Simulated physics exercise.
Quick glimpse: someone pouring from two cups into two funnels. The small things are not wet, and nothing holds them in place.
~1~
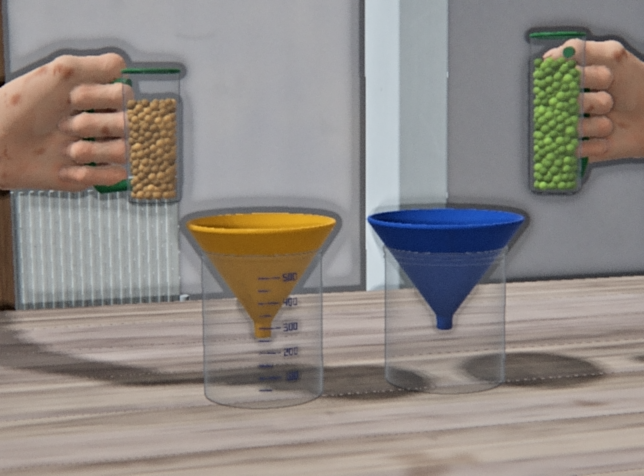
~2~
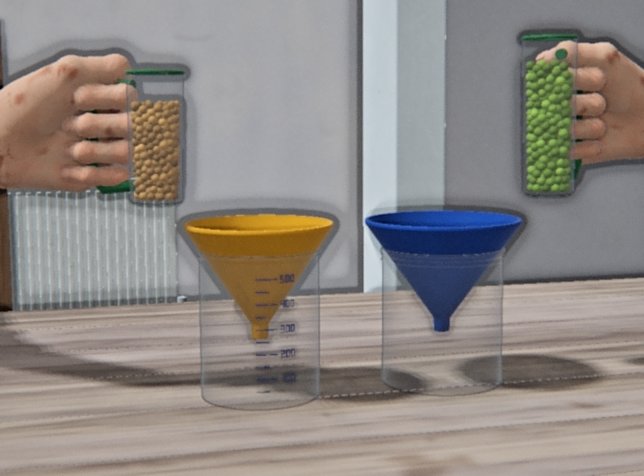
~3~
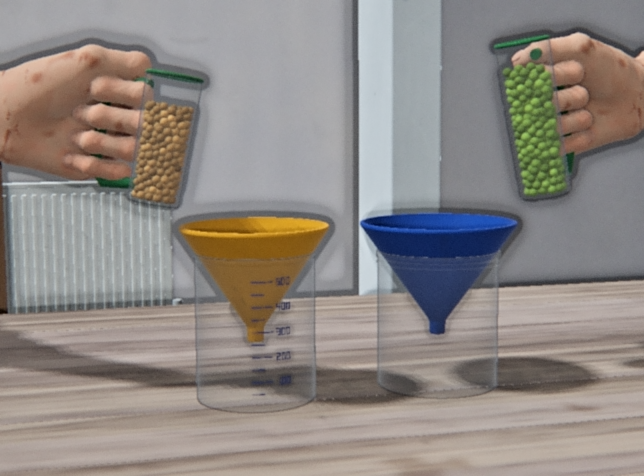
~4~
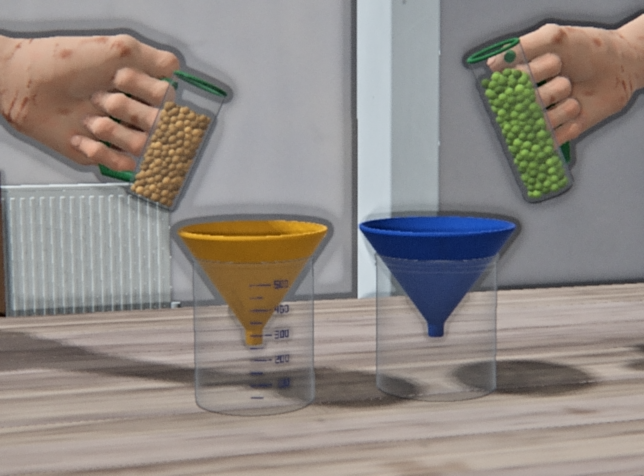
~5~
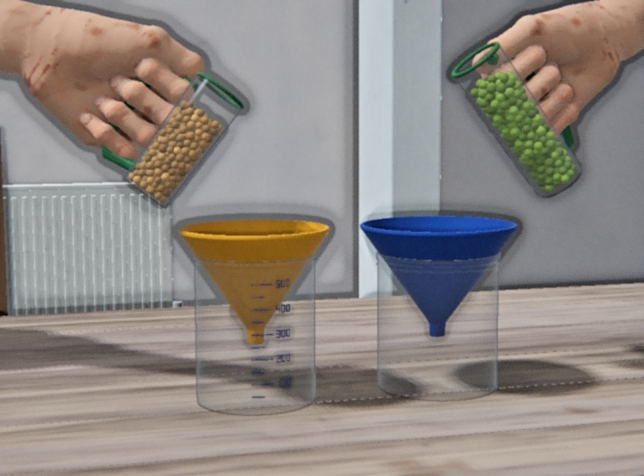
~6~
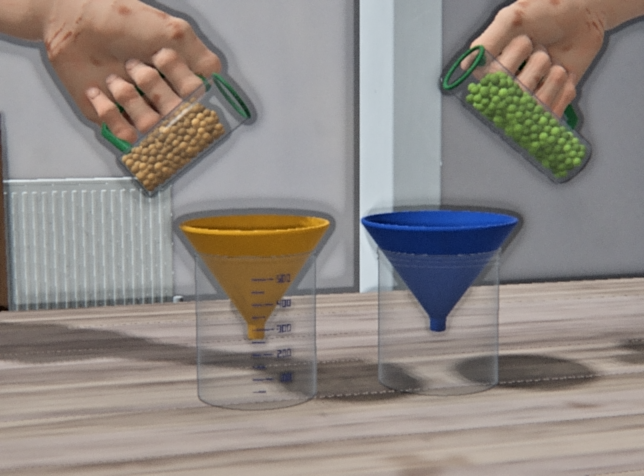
Two hands steadily tilting clear cups of tan beads and green peas inward above a yellow funnel and a blue funnel.
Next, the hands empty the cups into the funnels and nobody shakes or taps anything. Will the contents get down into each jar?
So, on the left it gets clogged; on the right it gets clogged.
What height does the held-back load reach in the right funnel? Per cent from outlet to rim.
It gets to around 80 percent.
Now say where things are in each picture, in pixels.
The first frame shows left funnel near (261, 235), outlet at (263, 336), under two pieces wide; left cup near (153, 136), holding round wooden beads; right funnel near (445, 230), outlet at (445, 329), about one piece wide; right cup near (556, 114), holding dried peas.
The second frame shows left cup near (156, 137), upright; right cup near (549, 116), upright.
The third frame shows left cup near (164, 140), tipped 11°; right cup near (534, 119), tipped 11°.
The fourth frame shows left cup near (175, 143), tipped 24°; right cup near (522, 122), tipped 24°.
The fifth frame shows left cup near (183, 142), tipped 38°; right cup near (519, 122), tipped 38°.
The sixth frame shows left funnel near (255, 236), outlet at (256, 338); left cup near (183, 137), tipped 51°; right funnel near (439, 231), outlet at (438, 330); right cup near (520, 117), tipped 51°.
Then, 0.27 s on from there, left, the whole lot still in the cup; right, the whole lot still in the cup.
Then, 0.61 s on from there, left, the whole lot still in the cup; right, the whole lot still in the cup.
Then, 0.98 s on from there, left, near two thirds still in the cup, near a third in or over the funnel, only a few down in the jar; right, the bulk still in the cup, a little in or over the funnel, only a few down in the jar.
In the end, left, all but a few stuck in the funnel, only a few down in the jar, only a few beside the jar; right, all but a few stuck in the funnel, only a few down in the jar.
